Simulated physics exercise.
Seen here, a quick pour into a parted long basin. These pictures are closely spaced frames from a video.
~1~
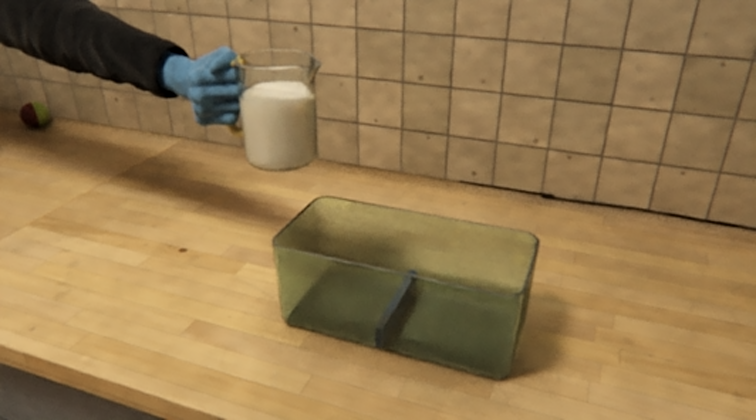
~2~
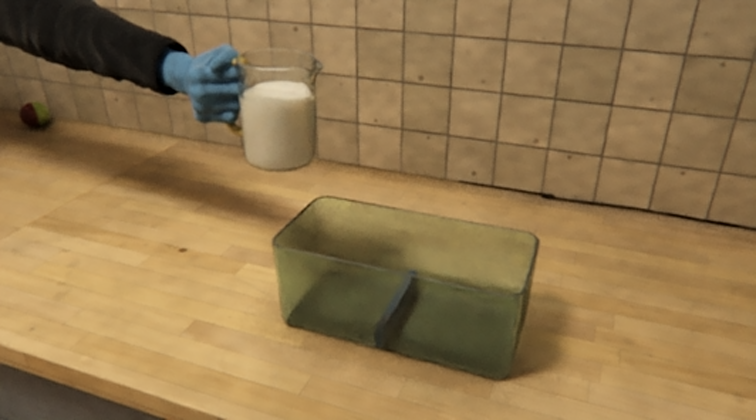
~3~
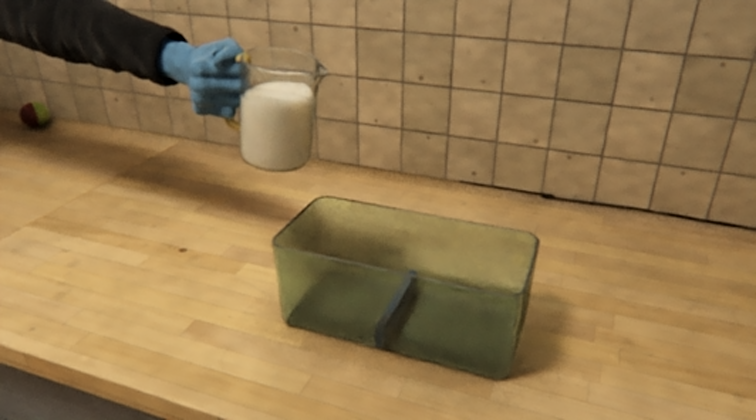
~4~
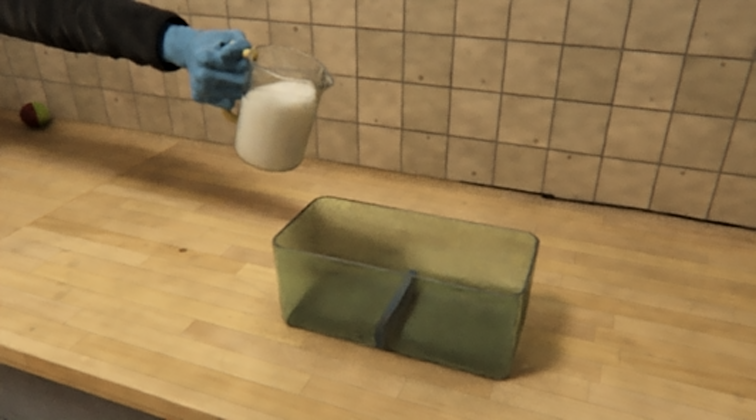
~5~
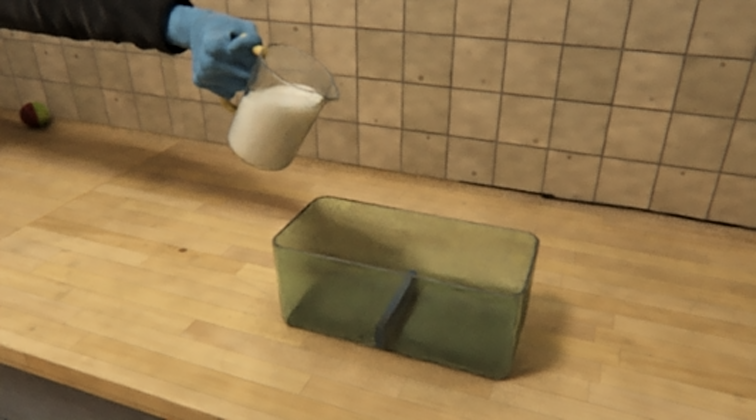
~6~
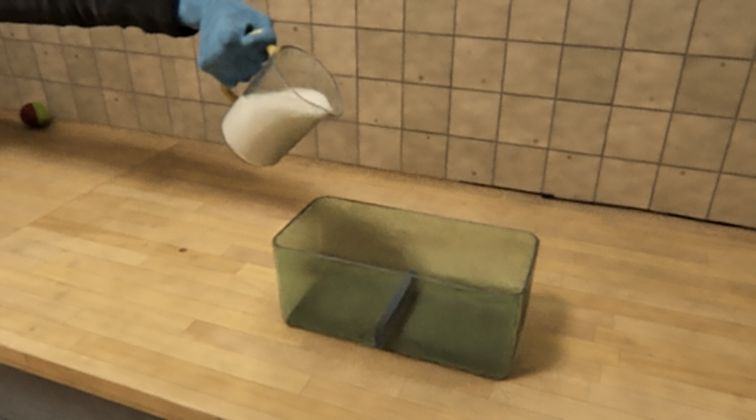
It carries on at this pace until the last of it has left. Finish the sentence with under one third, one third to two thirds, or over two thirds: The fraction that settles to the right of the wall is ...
The fraction that settles to the right of the wall is under one third.
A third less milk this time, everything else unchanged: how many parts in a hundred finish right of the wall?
Around 10 percent, more or less.
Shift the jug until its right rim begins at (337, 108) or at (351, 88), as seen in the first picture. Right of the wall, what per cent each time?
It comes out at around 15 percent and then around 70 percent.
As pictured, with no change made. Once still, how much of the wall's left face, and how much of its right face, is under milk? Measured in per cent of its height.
Left side 70 percent, right side 10 percent.
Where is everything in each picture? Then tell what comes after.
In the first picture, tilt 0°; pouring edge (320, 65); surface from (249, 86) to (310, 94); the long basin's rim runs from (295, 219) to (532, 266); the wall's top is at (398, 297).
In the second picture, tilt 2°; pouring edge (321, 67); surface from (249, 86) to (311, 94).
In the third picture, tilt 8°; pouring edge (326, 73); surface from (251, 86) to (312, 95).
In the fourth picture, tilt 17°; pouring edge (332, 84); surface from (251, 90) to (317, 97).
In the fifth picture, tilt 29°; pouring edge (338, 98); surface from (247, 100) to (322, 99).
In the sixth picture, tilt 43°; pouring edge (341, 115); surface from (241, 102) to (333, 107).
A moment on, the jug is tipped right over and 65 per cent is still to pour, 10 is left of the wall and 0 right of it.
Next, the jug is tipped right over and 15 per cent is still to pour, 66 is left of the wall and 1 right of it.
Then the jug is tipped right over and 1 per cent is still to pour, 85 is left of the wall and 4 right of it.
Later the jug is tipped right over and 0 per cent is still to pour, 88 is left of the wall and 6 right of it.
At rest 86 per cent lies left of the wall, 9 right of it and 6 outside.
